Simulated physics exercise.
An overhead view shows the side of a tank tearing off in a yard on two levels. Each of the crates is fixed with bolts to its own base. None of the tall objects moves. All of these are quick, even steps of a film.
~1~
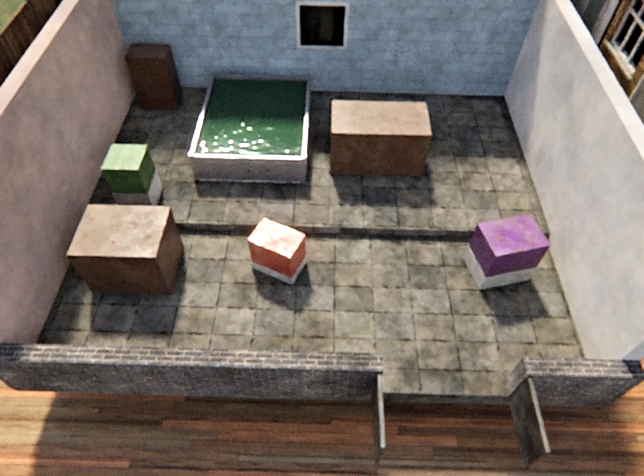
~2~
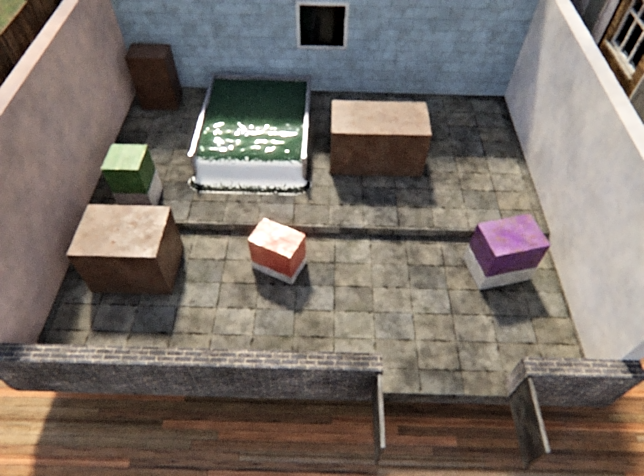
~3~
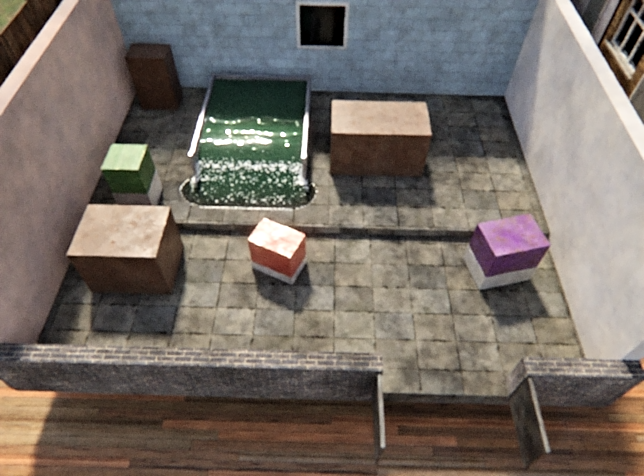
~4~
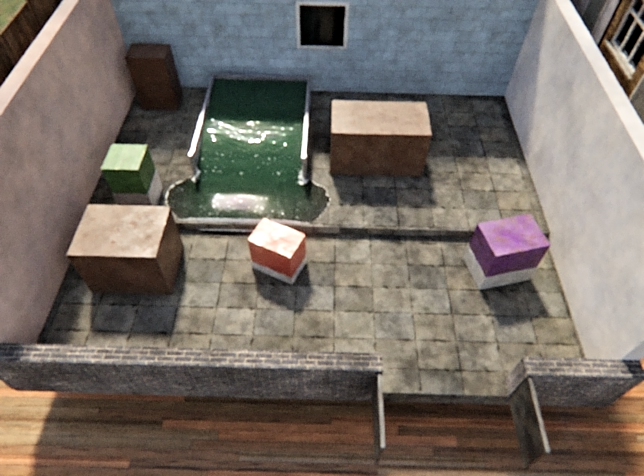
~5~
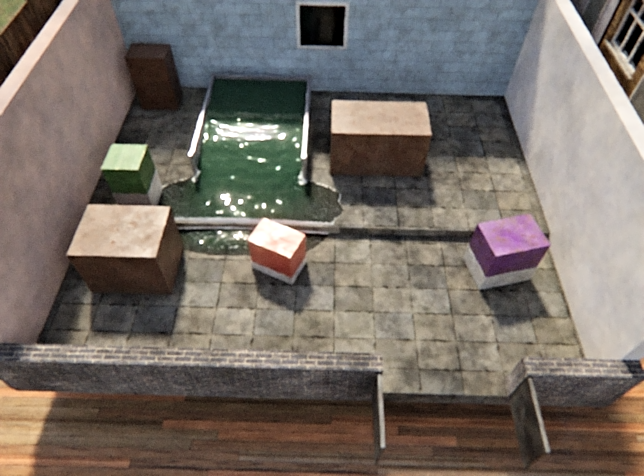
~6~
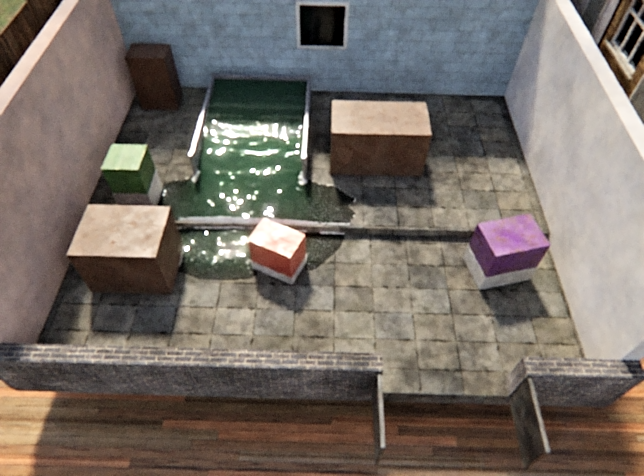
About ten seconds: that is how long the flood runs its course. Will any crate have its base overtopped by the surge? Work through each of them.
Each in turn: The purple crate is spared, the green crate is spared, the red crate is overtopped.
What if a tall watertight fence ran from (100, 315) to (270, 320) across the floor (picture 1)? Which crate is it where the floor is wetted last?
It is the one in purple.
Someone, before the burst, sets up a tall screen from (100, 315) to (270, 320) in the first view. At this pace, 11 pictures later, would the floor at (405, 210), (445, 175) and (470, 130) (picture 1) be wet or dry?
One by one: Spared, spared, spared.
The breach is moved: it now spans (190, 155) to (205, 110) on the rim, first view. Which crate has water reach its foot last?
Last in line is the purple-painted one.
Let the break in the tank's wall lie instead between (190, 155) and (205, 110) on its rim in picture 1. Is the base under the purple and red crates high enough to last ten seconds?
Log: Purple crate stays clear; red crate stays clear.
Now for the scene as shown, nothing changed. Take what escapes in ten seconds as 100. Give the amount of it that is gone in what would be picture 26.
Somewhere around 15 per cent, I'd say.
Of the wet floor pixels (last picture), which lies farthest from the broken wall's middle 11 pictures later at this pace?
Somewhere about (439, 377).
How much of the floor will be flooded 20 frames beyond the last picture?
That should be about 50 %.
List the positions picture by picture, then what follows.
Still water in the water tank at (255, 116), in the first frame.
The front is at (308, 183), out from the gap at (250, 173), in the second frame.
The front is at (186, 192), out from the gap at (250, 174), in the third frame.
Water pours out at (250, 174) and has run to (317, 211), in the fourth frame.
Water pours out at (250, 174) and has run to (327, 224), in the fifth frame.
The front is at (311, 264), out from the gap at (250, 174), in the sixth frame.
A moment on, water covers 20 % of the floor; the purple crate not reached, the green crate water round its plinth, the red crate water round its plinth.
Next, water covers 35 % of the floor; the purple crate not reached, the green crate water round its plinth, the red crate water round its plinth.
Then, water covers 50 % of the floor; the purple crate water round its plinth, the green crate water round its plinth, the red crate water round its plinth.
Later, water covers 55 % of the floor; the purple crate water round its plinth, the green crate water round its plinth, the red crate water round its plinth.
In the end, water covers 50 % of the floor; the purple crate stayed above the water, the green crate stayed above the water, the red crate was topped.
